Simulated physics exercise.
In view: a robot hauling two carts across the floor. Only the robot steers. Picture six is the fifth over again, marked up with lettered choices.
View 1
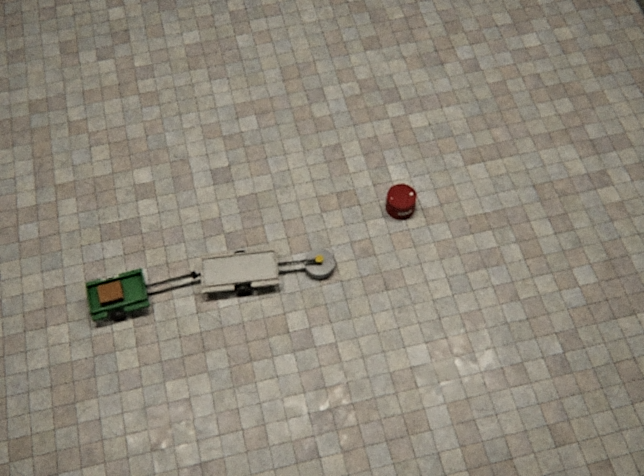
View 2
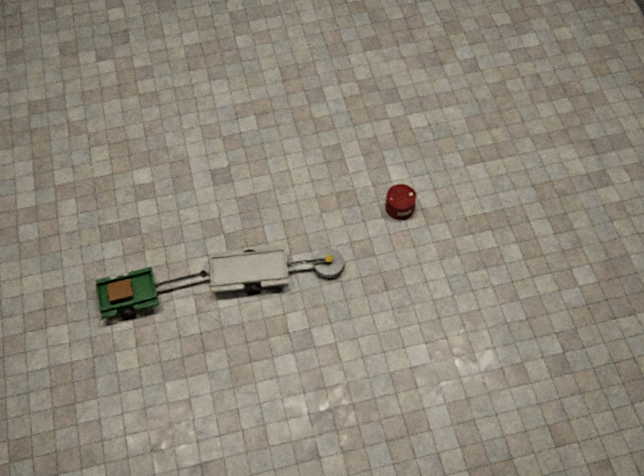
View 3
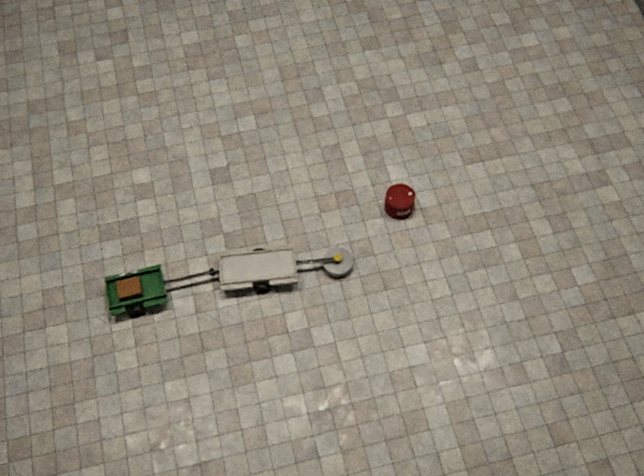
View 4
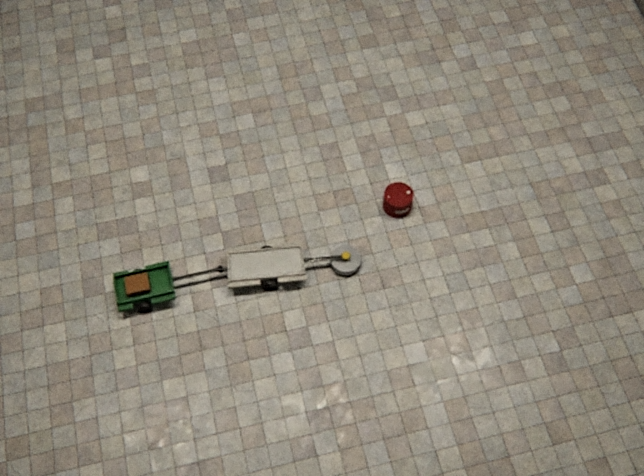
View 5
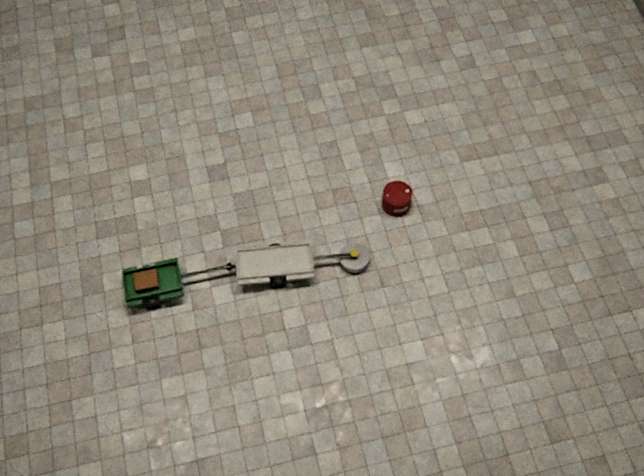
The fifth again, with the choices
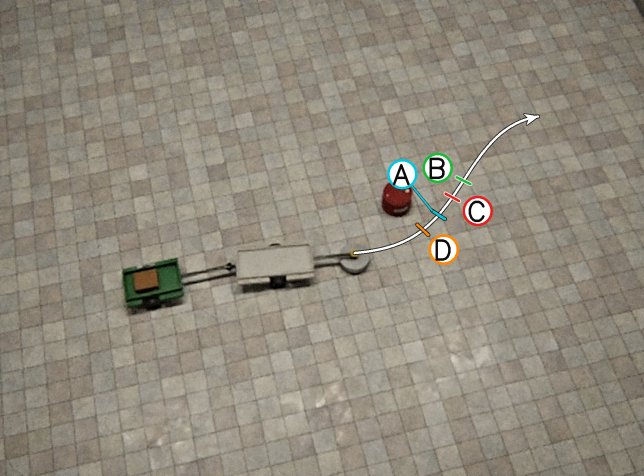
On a tiled floor, a small round robot slowly pulled a white cart and a green cart behind it, creeping a short way to the right and slightly upward, below a red tub.
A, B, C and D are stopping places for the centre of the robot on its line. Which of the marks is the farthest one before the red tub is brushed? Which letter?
Stop at A.
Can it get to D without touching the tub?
Yes.
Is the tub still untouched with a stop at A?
For that mark, yes.
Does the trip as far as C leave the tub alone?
No.
On the marked copy, A at (439, 215); B at (463, 181); C at (452, 197); D at (423, 230); the route from (355, 253) via (459, 187) to (538, 116).
With A. Early on, robot (389, 251), last cart (189, 275).
Further on, robot (418, 237), last cart (222, 271).
At the end, robot (438, 219), last cart (251, 268); nothing has been touched.
As for the rest, B is too far, the tub has been hit; C is too far, the tub has been hit; D is safe but short.
